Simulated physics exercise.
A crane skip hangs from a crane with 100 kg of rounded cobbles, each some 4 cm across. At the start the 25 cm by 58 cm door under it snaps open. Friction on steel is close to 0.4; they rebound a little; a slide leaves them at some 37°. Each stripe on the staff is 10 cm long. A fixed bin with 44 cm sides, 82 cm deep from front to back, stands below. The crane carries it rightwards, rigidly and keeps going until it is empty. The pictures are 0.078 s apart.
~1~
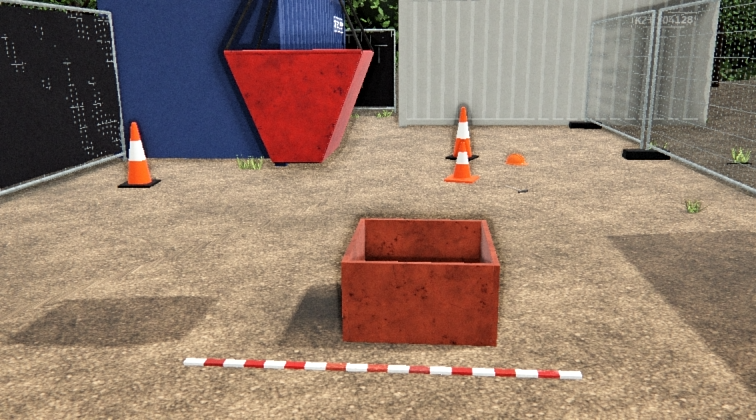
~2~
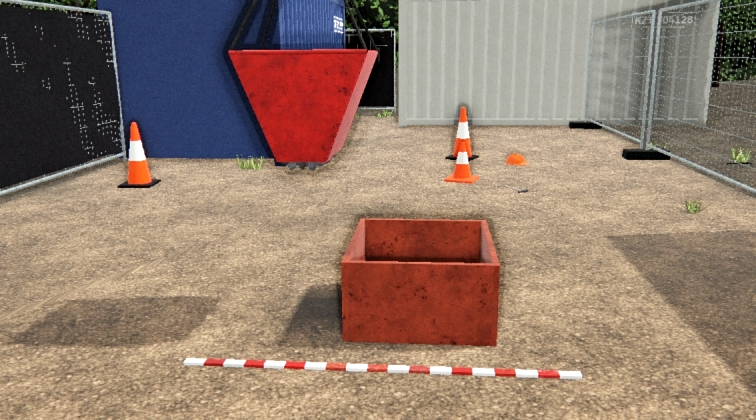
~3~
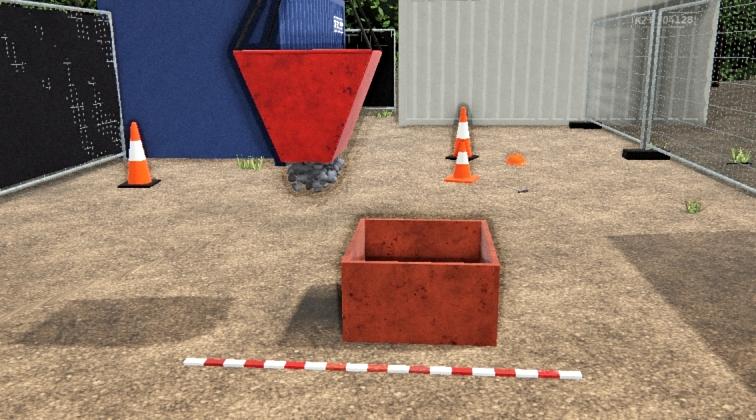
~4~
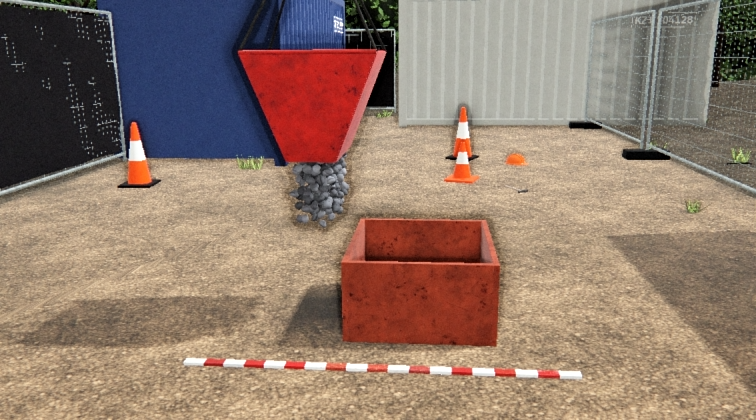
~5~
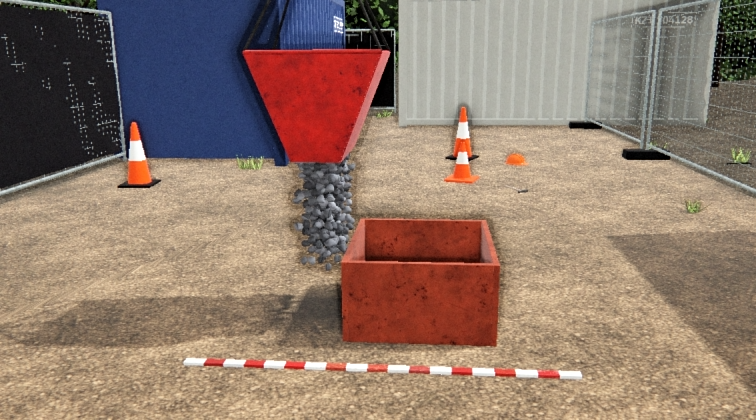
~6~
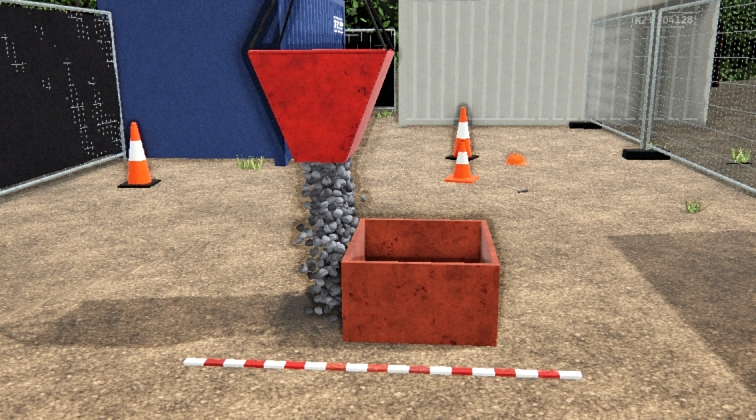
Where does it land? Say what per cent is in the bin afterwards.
Some 12 per cent of it.
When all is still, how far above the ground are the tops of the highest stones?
Some 18 cm high.
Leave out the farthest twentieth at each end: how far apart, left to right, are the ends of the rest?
About 120 cm.
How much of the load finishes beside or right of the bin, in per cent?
About 0 per cent.
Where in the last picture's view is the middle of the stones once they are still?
Near (320, 301).
Then, 0.3 s after the last picture, 0 % in the crane skip, 91 % falling or lying left of the bin, 9 % falling or lying in the bin; the stones farthest right are at (400, 275).
Then, 0.7 s after the last picture, 0 % in the crane skip, 87 % falling or lying left of the bin, 12 % falling or lying in the bin, 1 % falling or lying beside or right of the bin; the stones farthest right are at (473, 303).
Then, 1.3 s after the last picture, 0 % in the crane skip, 87 % falling or lying left of the bin, 12 % falling or lying in the bin, 1 % falling or lying beside or right of the bin; the stones farthest right are at (480, 300).
Then, 2.2 s after the last picture, 0 % in the crane skip, 87 % falling or lying left of the bin, 12 % falling or lying in the bin, 1 % falling or lying beside or right of the bin; the stones farthest right are at (480, 300).
Then, 4.1 s after the last picture, 0 % in the crane skip, 87 % left of the bin, 12 % in the bin, 1 % beside or right of the bin; the stones farthest right are at (480, 300).
